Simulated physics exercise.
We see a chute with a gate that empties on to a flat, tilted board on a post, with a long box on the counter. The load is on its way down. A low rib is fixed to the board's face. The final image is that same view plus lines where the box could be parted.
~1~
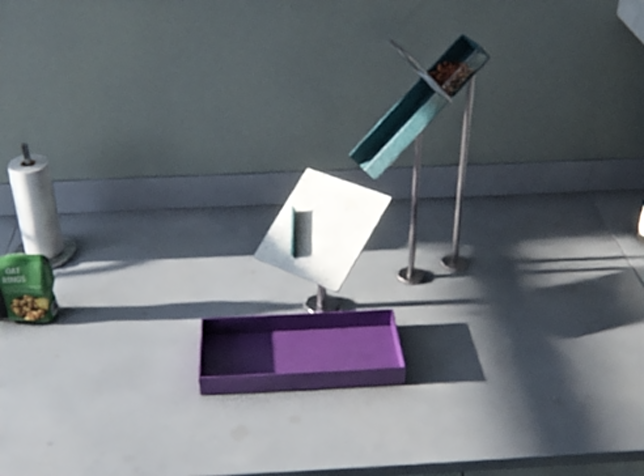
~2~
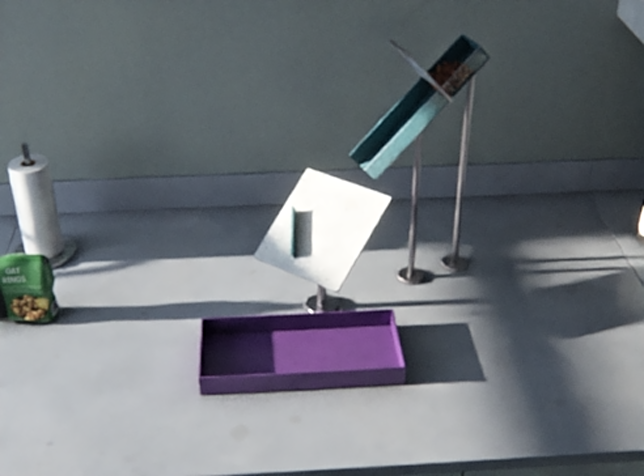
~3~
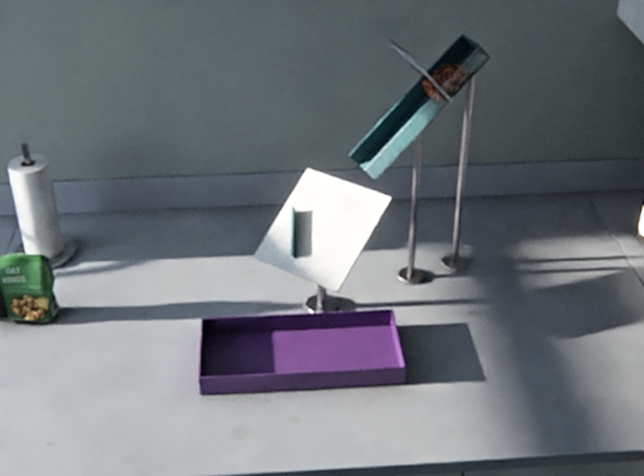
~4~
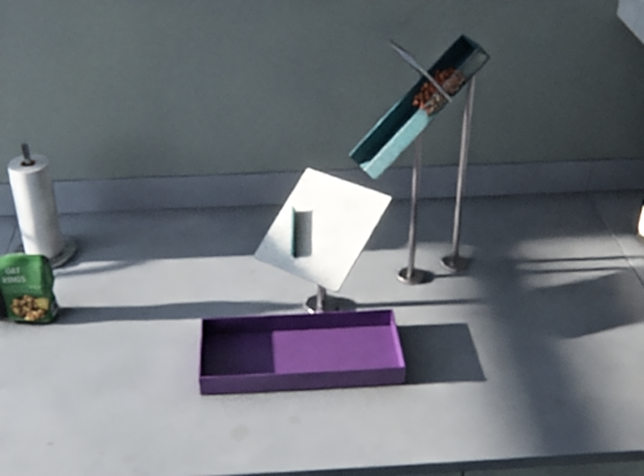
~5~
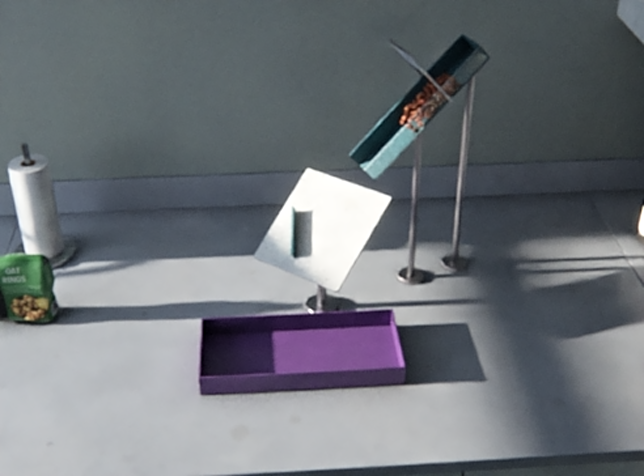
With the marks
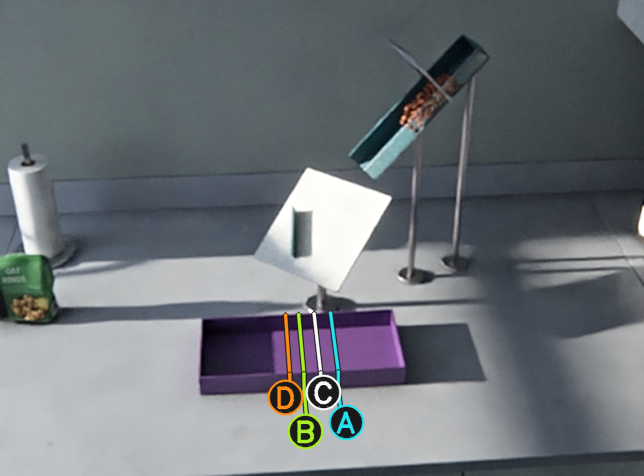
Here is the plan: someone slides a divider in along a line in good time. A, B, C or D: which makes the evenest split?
Take D.
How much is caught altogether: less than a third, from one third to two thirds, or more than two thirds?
About that: More than two thirds.
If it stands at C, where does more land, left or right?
The left side.
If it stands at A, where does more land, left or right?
More lands on the left.
On the marked copy, line A crosses the front rim at (338, 370); line B crosses the front rim at (303, 372); line C crosses the front rim at (320, 371); line D crosses the front rim at (289, 373).
Choosing A, of what is caught, every piece on the left of the divider, not one piece on the right.
Choosing B, of what is caught, the larger part on the left of the divider, about a tenth on the right.
Choosing C, of what is caught, every piece on the left of the divider, not one piece on the right.
Choosing D, of what is caught, roughly a third on the left of the divider, roughly two thirds on the right.
